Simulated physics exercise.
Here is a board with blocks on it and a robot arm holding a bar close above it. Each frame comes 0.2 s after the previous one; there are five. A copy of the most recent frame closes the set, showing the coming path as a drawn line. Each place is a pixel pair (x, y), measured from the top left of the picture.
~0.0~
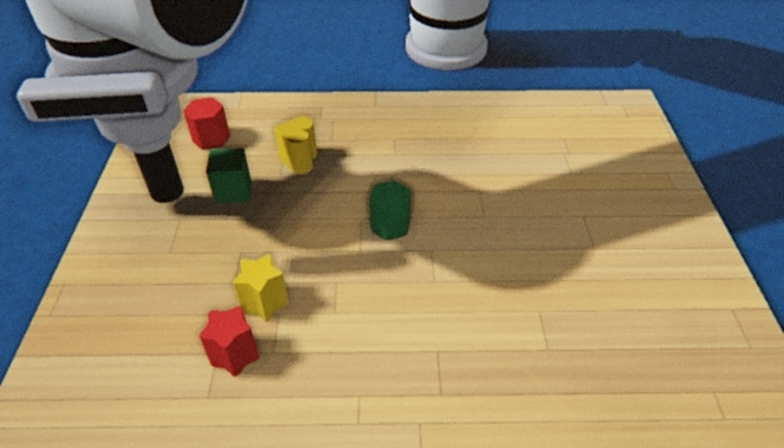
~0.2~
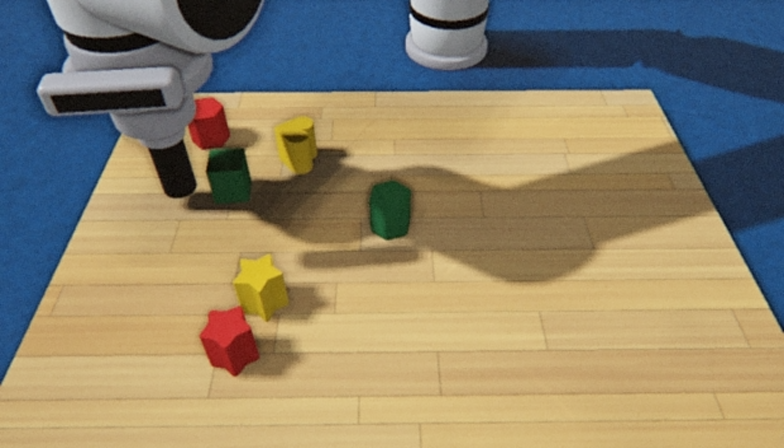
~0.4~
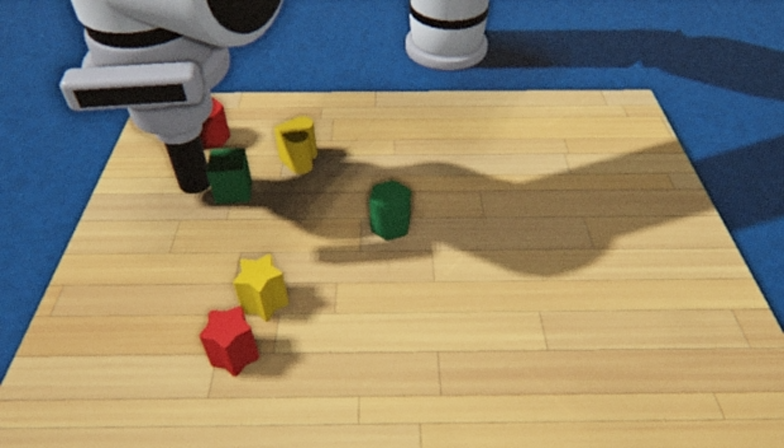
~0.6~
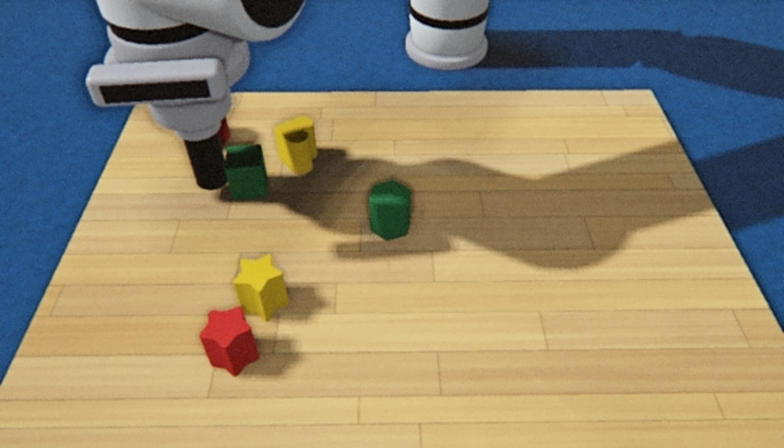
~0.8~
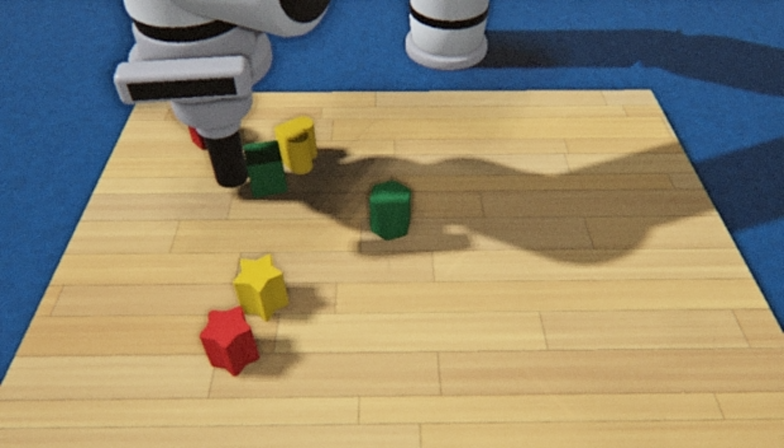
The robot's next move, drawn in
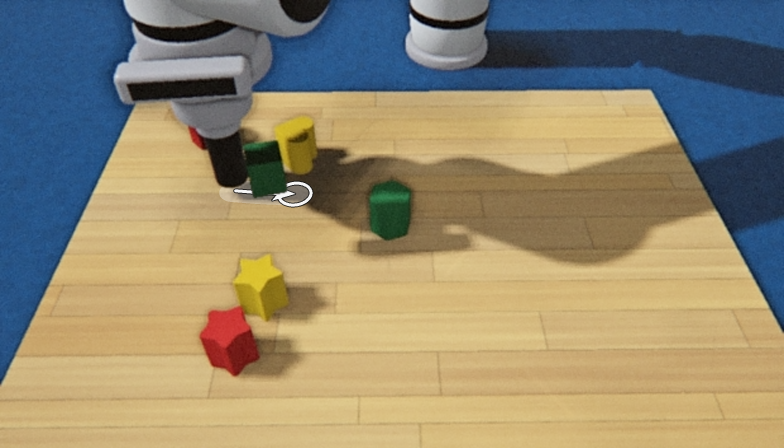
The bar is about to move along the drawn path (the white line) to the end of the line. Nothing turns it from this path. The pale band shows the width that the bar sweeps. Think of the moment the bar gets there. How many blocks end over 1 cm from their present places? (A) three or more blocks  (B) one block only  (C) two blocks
I'll go with C - two blocks.
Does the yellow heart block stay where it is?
No, that is not what happens.
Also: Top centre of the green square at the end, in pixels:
I think it will end close to (317, 145).
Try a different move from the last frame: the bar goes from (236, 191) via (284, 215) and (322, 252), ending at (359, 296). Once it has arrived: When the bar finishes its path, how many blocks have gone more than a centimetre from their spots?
I predict one.
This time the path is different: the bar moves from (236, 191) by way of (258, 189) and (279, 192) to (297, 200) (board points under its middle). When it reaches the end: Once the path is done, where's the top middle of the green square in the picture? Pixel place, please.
Somewhere near (312, 148).
The drawn path runs from (236, 191) to (295, 194).
On the path given first. Halfway along, bar (263, 180); green square (291, 149), turned 30° anticlockwise; yellow heart block (303, 125), turned 15° anticlockwise.
At the end, bar (293, 181); red hexagonal block not moved; green square (317, 145), turned 55° anticlockwise; yellow heart block (311, 121), turned 35° anticlockwise.
